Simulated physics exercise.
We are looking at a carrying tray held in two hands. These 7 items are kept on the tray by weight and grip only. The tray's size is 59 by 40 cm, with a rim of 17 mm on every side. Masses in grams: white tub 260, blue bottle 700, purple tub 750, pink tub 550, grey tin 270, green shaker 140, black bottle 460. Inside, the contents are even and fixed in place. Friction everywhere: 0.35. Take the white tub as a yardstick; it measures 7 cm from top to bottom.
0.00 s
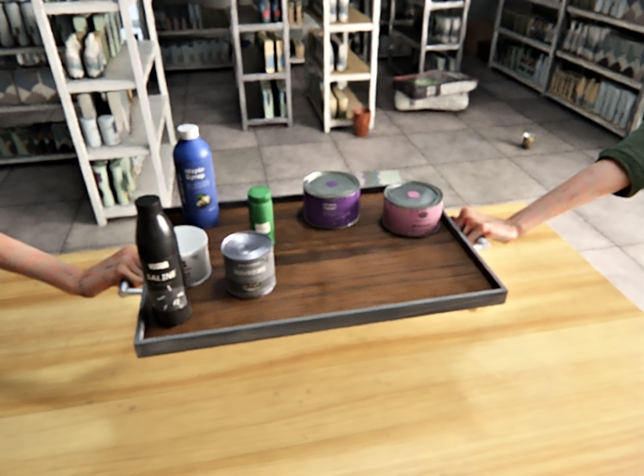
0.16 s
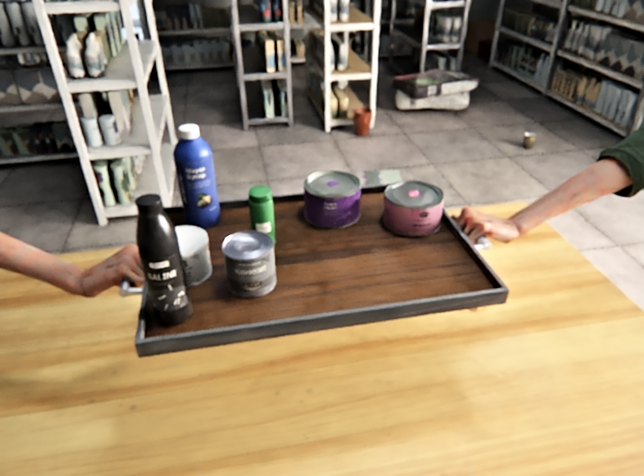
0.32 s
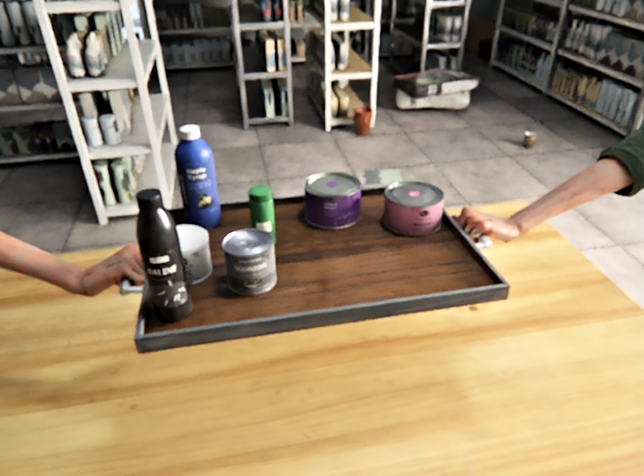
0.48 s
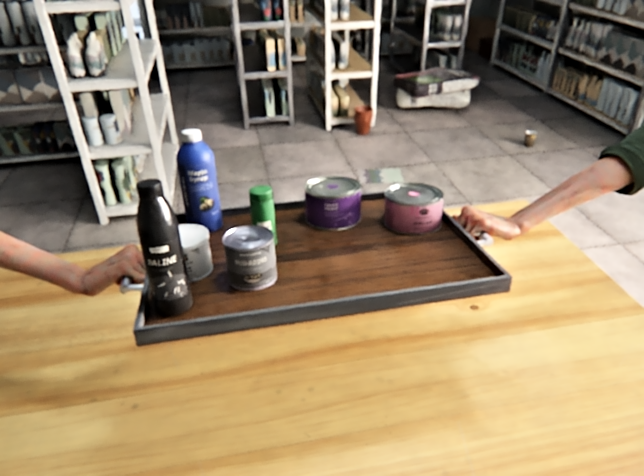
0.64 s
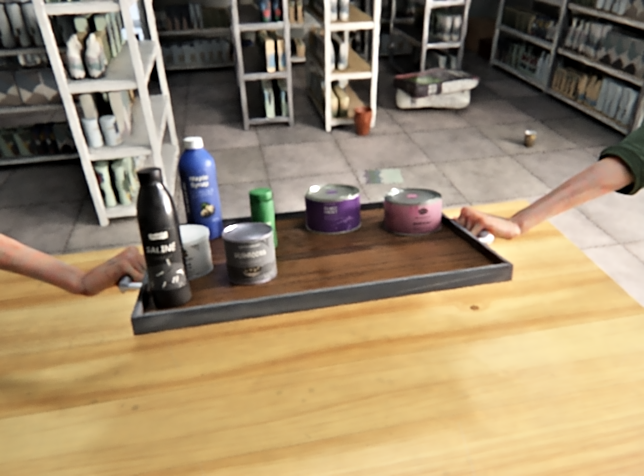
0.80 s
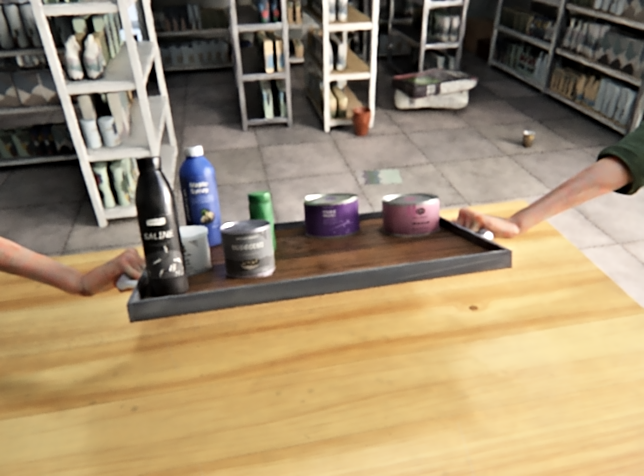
In a storeroom, two hands gradually tilt a tray of containers far edge down.
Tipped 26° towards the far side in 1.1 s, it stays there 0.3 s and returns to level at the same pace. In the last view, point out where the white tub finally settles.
(193, 227).
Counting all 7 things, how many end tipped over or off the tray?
Count: 2.
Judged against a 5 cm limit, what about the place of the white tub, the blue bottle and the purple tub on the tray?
Well, the white tub winds up somewhere else; the blue bottle remains where it was; and the purple tub remains where it was.
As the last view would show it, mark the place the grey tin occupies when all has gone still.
You'll see it about at (242, 201) in the last picture.
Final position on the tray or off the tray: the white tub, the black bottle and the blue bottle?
The white tub is still on the tray; the black bottle finishes off the tray; the blue bottle is still on the tray.
Around 1.20 s, tray tilted 26°, far edge down; white tub shifted 8 cm near (192, 243); black bottle tipped 65° against what carries it; green shaker shifted 5 cm.
Around 1.40 s, tray tilted 26°, far edge down; black bottle now off the tray; white tub shifted 10 cm near (196, 241); green shaker tipped 13° against what carries it.
Around 1.60 s, tray tilted 26°, far edge down; green shaker now off the tray; white tub shifted 10 cm near (196, 241); grey tin shifted 23 cm.
Around 2.10 s, tray tilted 11°, far edge down; white tub shifted 10 cm near (194, 232); grey tin shifted 23 cm; pink tub shifted 8 cm.
Finally (3.1 s), off the tray, green shaker and black bottle; not toppled but over 5 cm from the start, white tub, pink tub and grey tin; the other 2 still in place (within 5 cm). In the last view, white tub near (193, 227).
